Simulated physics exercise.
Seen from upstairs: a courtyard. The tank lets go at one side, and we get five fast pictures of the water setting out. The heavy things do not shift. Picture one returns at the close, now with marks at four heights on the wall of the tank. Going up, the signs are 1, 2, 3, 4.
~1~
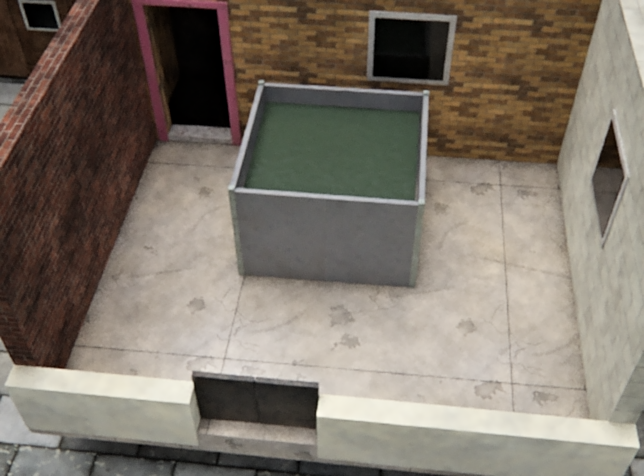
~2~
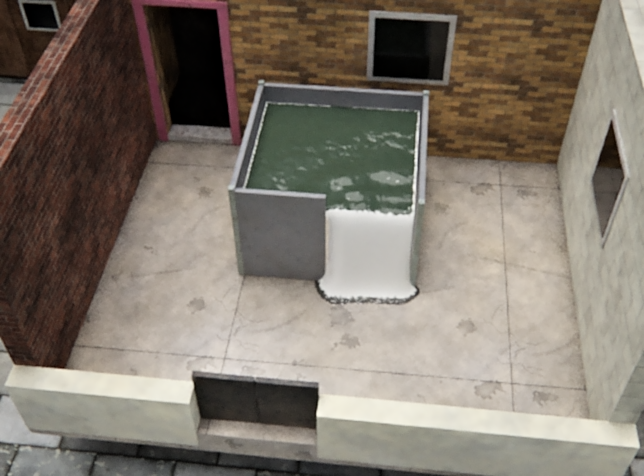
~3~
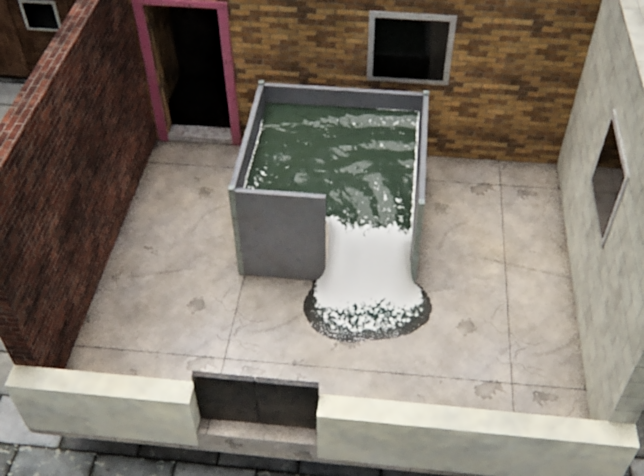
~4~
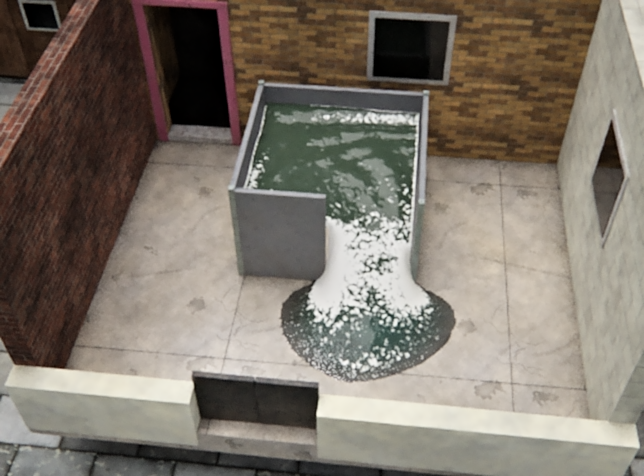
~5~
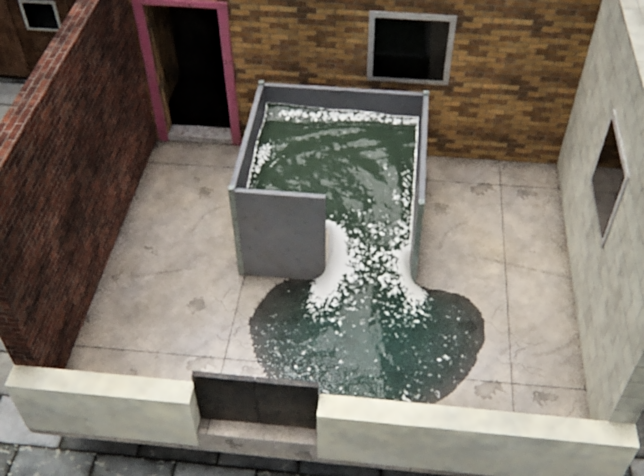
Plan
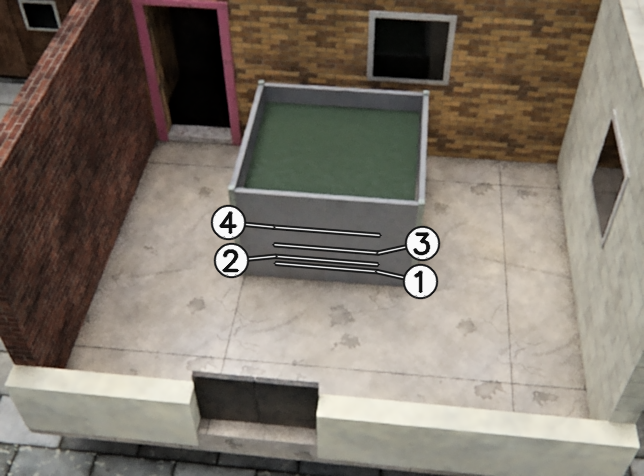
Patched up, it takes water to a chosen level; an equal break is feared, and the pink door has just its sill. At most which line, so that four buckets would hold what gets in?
2 will do.
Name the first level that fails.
It is 3.
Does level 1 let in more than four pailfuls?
No, not at all.
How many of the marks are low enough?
Two.
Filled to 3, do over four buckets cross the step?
Yes, that goes wrong.
On the marked copy, 1 at (326, 267); 2 at (326, 260); 3 at (326, 248); 4 at (325, 231); from the bottom up 1, 2, 3, 4.
If 1 is chosen, nothing gets over.
If 2 is chosen, a splash gets over, under a bucket.
If 3 is chosen, about 9 bucketfuls get in.
If 4 is chosen, dozens of bucketfuls pour in.
